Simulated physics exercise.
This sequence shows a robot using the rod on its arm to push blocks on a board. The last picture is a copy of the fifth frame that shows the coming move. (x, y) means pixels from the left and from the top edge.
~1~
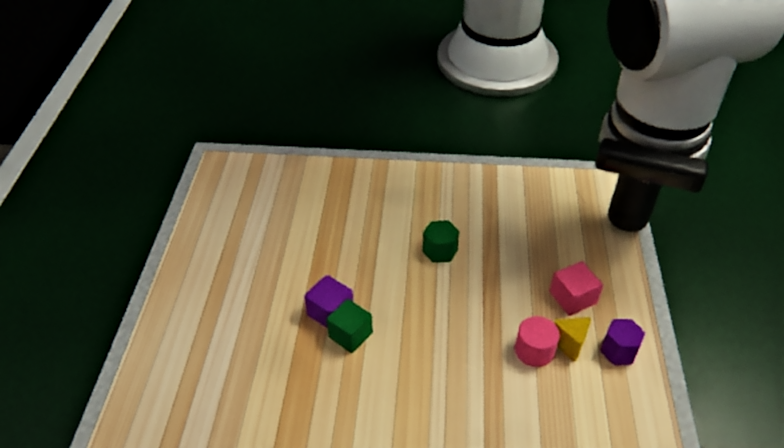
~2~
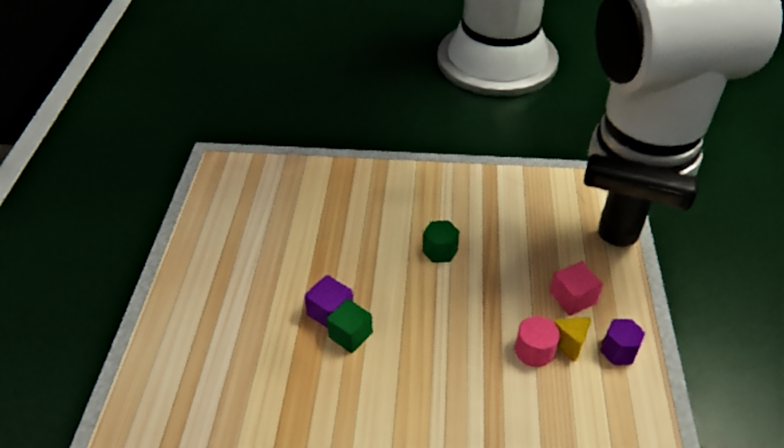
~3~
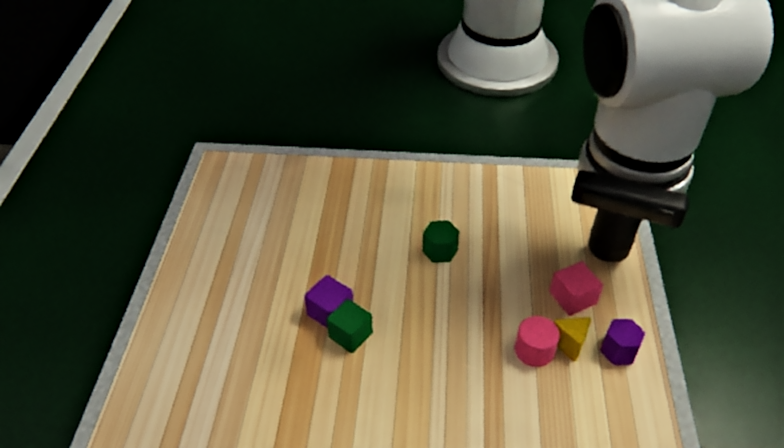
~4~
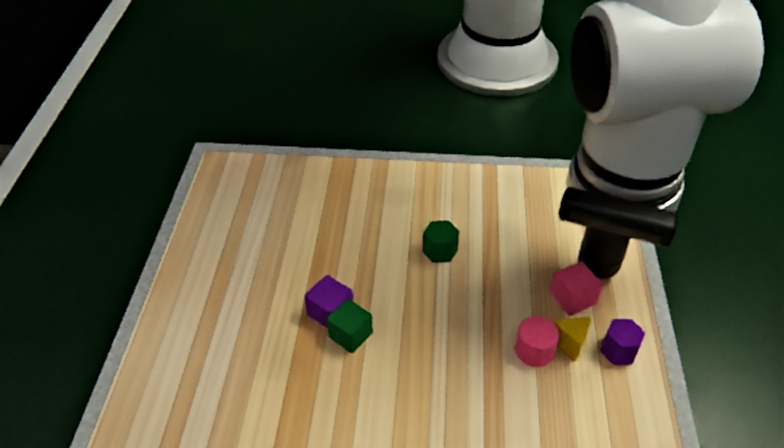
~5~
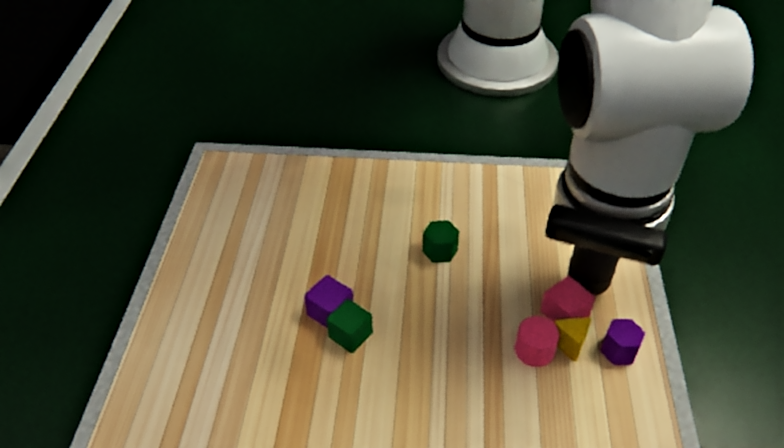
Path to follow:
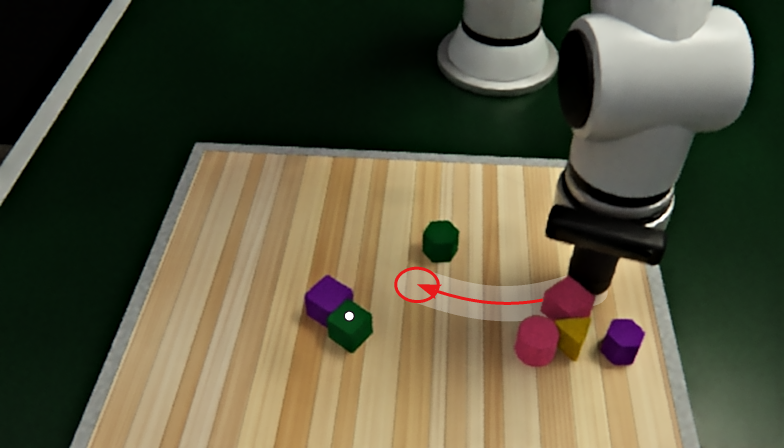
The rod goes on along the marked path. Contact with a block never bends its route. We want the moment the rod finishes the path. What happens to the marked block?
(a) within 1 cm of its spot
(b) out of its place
I'll go with a - within 1 cm of its spot.
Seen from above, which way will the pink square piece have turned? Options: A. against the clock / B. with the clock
Option A.
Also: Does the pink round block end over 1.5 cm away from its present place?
Yes.
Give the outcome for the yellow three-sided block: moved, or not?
The block moves away from its spot.
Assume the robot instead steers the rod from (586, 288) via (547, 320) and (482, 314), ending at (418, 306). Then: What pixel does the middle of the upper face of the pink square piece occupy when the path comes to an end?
It will likely be found at (531, 334).
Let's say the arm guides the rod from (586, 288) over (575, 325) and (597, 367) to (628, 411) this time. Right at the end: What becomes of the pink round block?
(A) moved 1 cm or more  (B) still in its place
Letter A.
Path on the board, from (586, 288) by way of (532, 302) and (473, 300) to (417, 285); the dot is on the green square piece.
What follows on the original path. One third of the way, rod (533, 293); pink round block (533, 349); pink square piece (537, 316), turned 55° anticlockwise; yellow three-sided block (574, 337).
Two thirds of the way, rod (473, 291); pink round block (533, 350); pink square piece (536, 317), turned 55° anticlockwise; yellow three-sided block (574, 337).
At the end, rod (417, 276); green square piece in place; pink round block (533, 350); pink square piece (536, 317), turned 55° anticlockwise; yellow three-sided block (574, 337).
